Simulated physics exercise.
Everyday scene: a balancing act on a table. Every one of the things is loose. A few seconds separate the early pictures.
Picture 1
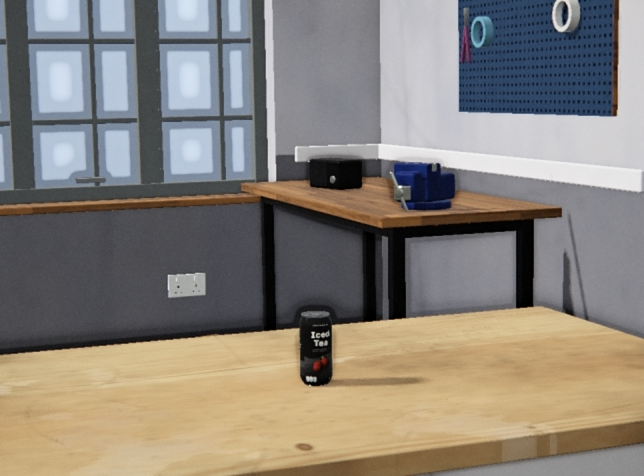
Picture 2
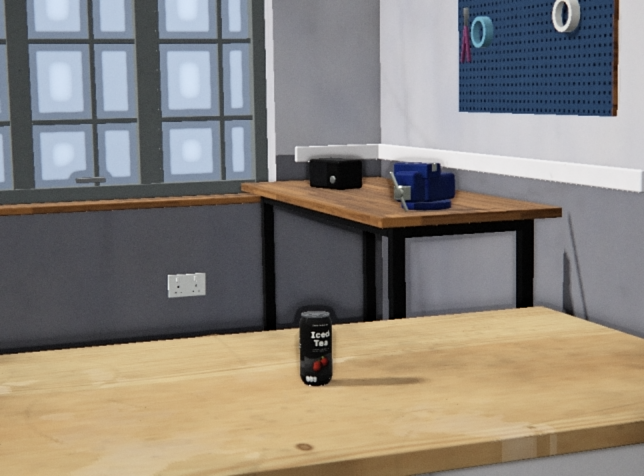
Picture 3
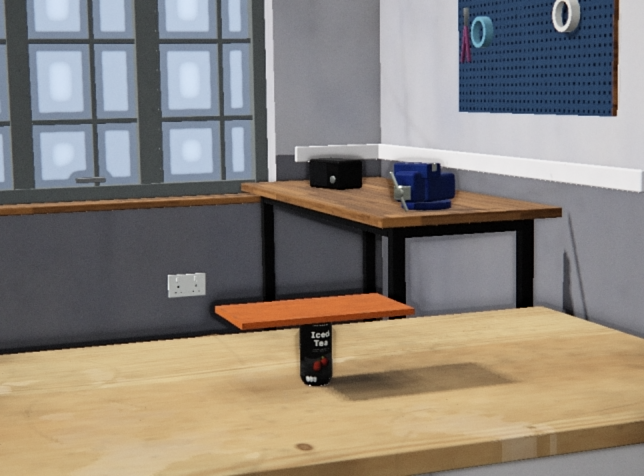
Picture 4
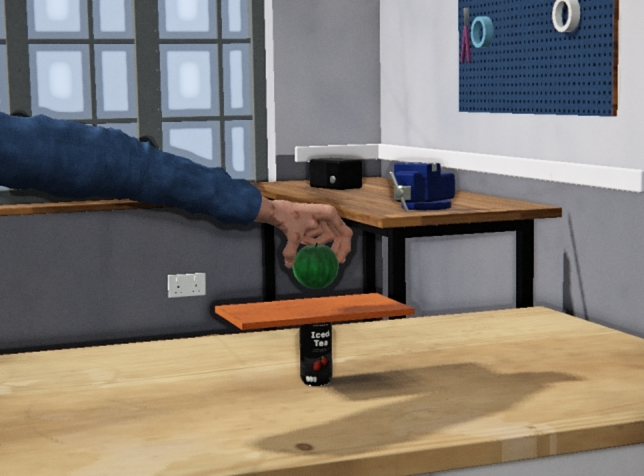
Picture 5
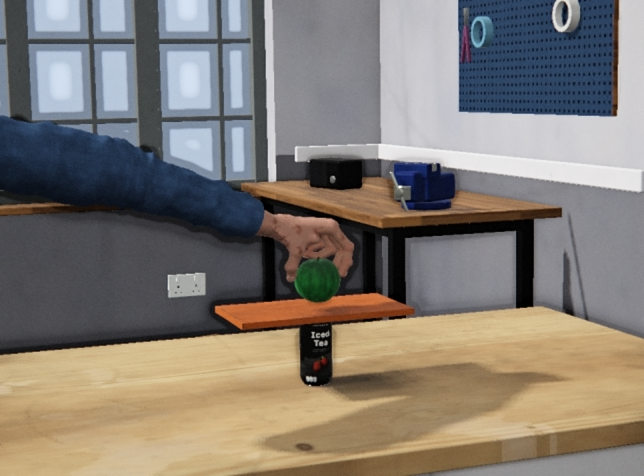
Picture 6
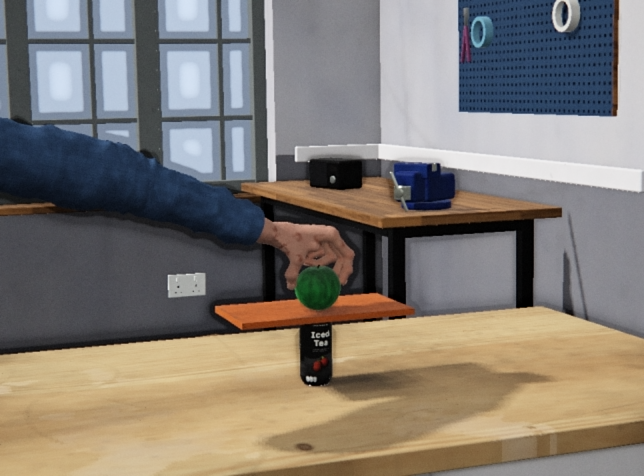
Workshop table with an iced tea can, an orange board appearing on top, and a hand lowering a green apple onto it.
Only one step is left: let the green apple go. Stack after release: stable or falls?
Remains intact.
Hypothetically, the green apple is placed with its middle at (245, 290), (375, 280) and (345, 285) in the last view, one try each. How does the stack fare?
The stack tumbles down in the first case, tumbles down in the second, and remains standing in the third.
Then, 0.20 s later than the last frame, all is still.
Then, 0.50 s later than the last frame, green apple resting near (318, 289).
When it is over, all 3 as before. End places, in pixels of the last picture, green apple near (318, 289). The stack keeps its balance.
